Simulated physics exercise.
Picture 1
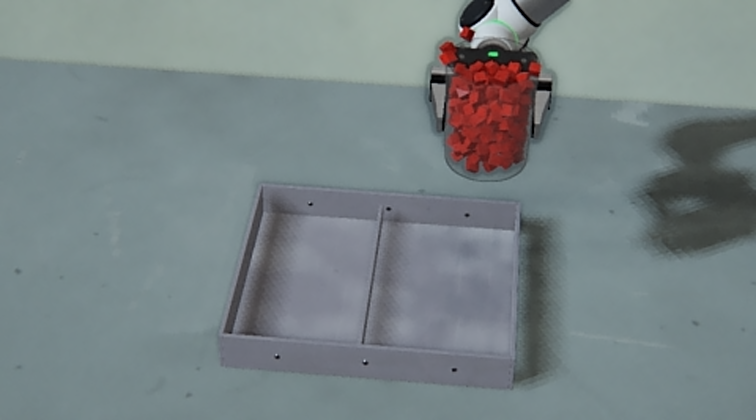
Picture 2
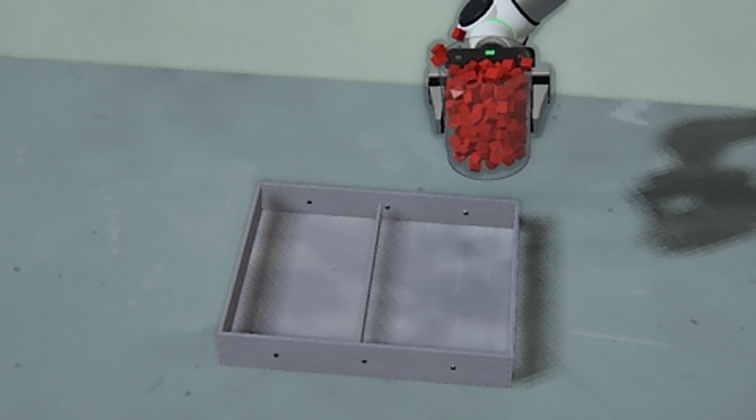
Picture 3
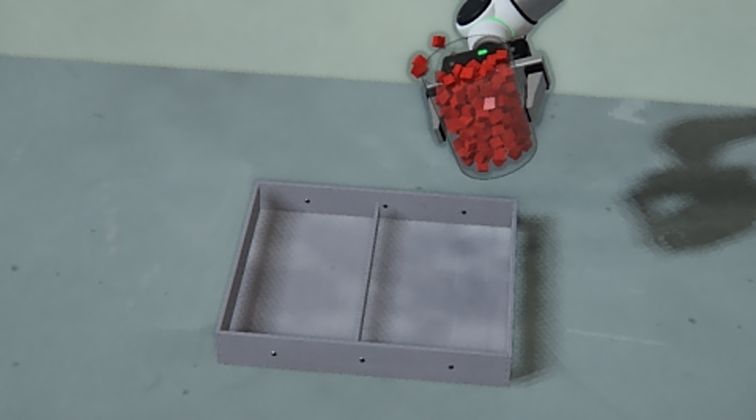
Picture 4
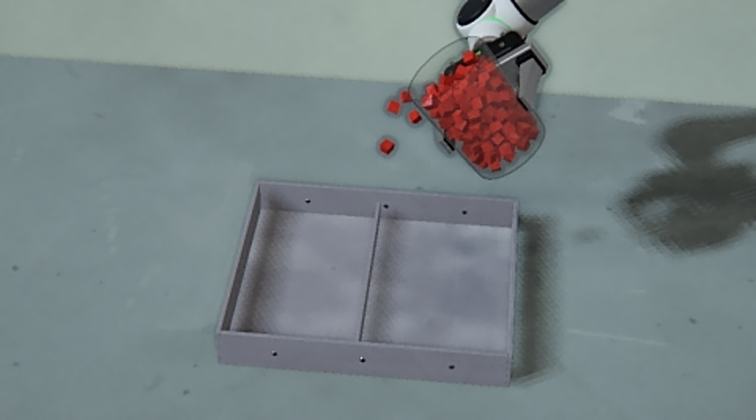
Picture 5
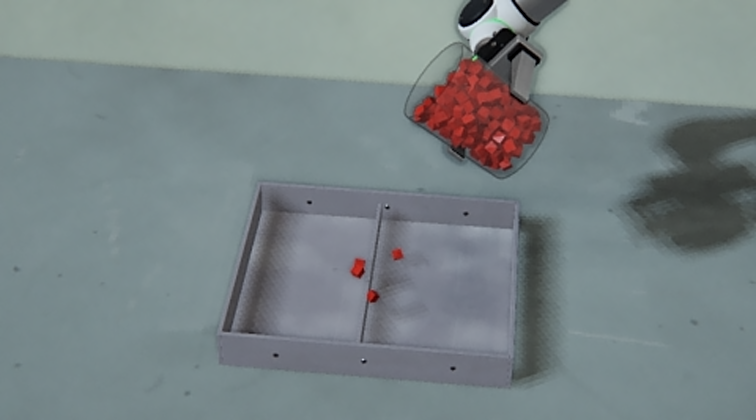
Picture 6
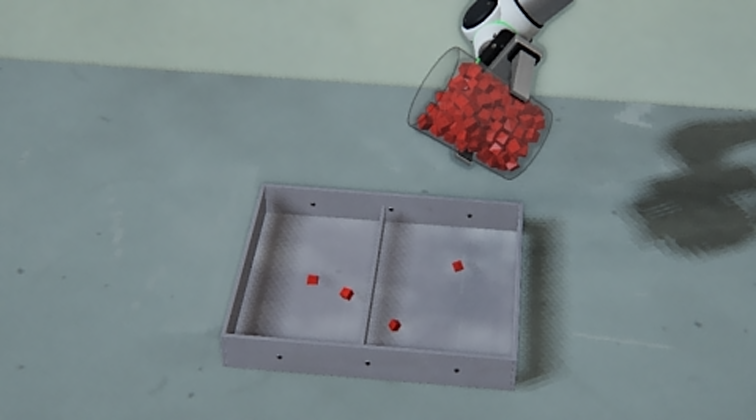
The footage shows a robot hand tilting a clear beaker of red vegetable dice to the left above a divided gray tray, as four dice drop out and land in the tray, two on each side of its cross wall.
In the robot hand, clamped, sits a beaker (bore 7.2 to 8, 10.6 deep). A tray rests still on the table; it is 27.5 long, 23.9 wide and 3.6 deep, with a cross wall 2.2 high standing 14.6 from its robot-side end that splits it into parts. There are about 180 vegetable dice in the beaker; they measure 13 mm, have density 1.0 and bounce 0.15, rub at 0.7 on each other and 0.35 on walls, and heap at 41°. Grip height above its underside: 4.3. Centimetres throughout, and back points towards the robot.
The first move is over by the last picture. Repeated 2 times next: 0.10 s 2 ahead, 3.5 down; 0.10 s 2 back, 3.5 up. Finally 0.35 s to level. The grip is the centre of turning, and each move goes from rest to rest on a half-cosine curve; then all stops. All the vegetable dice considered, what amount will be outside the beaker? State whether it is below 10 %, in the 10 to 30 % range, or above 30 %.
It is below 10 %.
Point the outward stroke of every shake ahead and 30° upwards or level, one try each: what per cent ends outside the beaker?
First try some 35 %, second try some 20 %.
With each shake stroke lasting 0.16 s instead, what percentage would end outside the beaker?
Estimate: Close to 0 percent.
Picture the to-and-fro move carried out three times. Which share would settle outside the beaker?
Roughly 5 percent.
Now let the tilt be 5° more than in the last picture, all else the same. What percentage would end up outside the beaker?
About 5 percent.
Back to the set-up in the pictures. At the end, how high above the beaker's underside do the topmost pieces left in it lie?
10.0 cm.
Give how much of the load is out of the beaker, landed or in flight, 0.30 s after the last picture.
Roughly 5 percent up to then.
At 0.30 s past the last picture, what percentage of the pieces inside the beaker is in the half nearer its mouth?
My estimate is near 45 per cent.
Then, 0.30 s later, tilted 58° forward, highest piece 23 above the table; 170 in the beaker, 2 in the robot-side part, 2 in the far-side part, 1 in flight or on a rim.
Then, 0.60 s later, tilted 23° forward, highest piece 27 above the table; 170 in the beaker, 3 in the far-side part, 2 in the robot-side part.
Then, 0.95 s later, level, highest piece 28 above the table; 170 in the beaker, 3 in the far-side part, 2 in the robot-side part.
Then, 2.00 s later, level, highest piece 28 above the table; 170 in the beaker, 3 in the far-side part, 2 in the robot-side part.
At rest, 170 in the beaker, 3 in the far-side part, 2 in the robot-side part. That is 3 % outside the beaker.
